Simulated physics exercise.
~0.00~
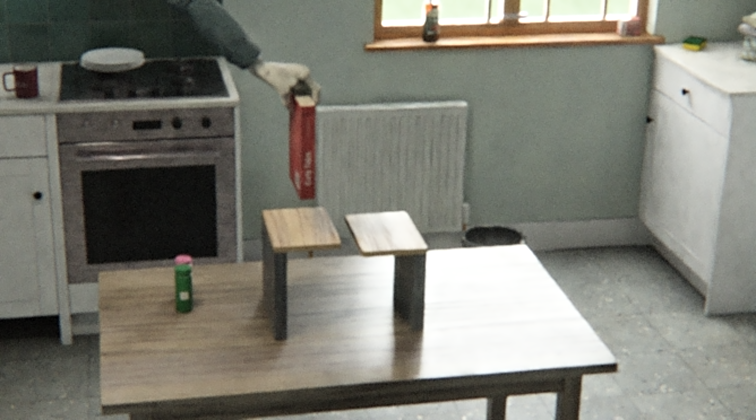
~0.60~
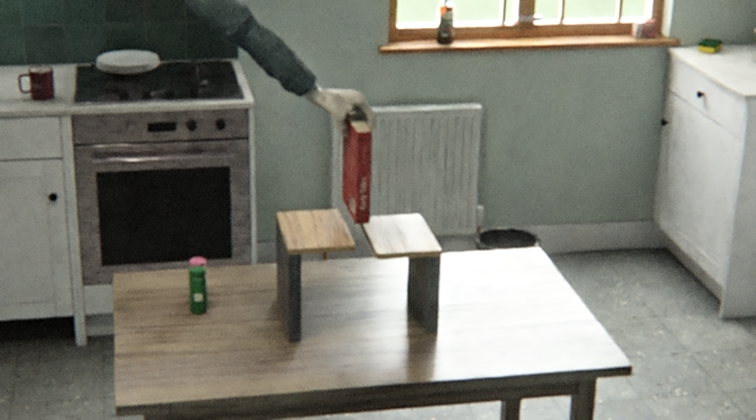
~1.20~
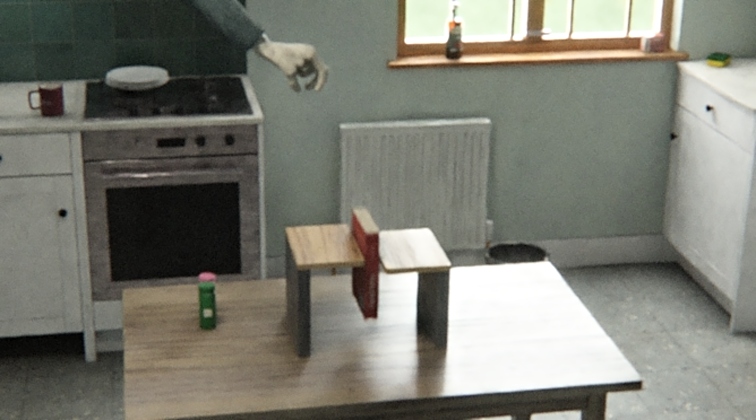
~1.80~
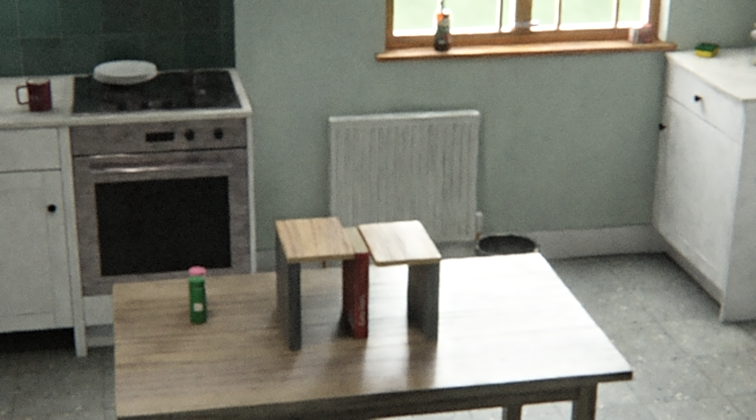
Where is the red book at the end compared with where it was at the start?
At the start the red book was held in a hand above the ledges, toward the left one. At the end it stands upright on the table, down in the gap between the two ledges.
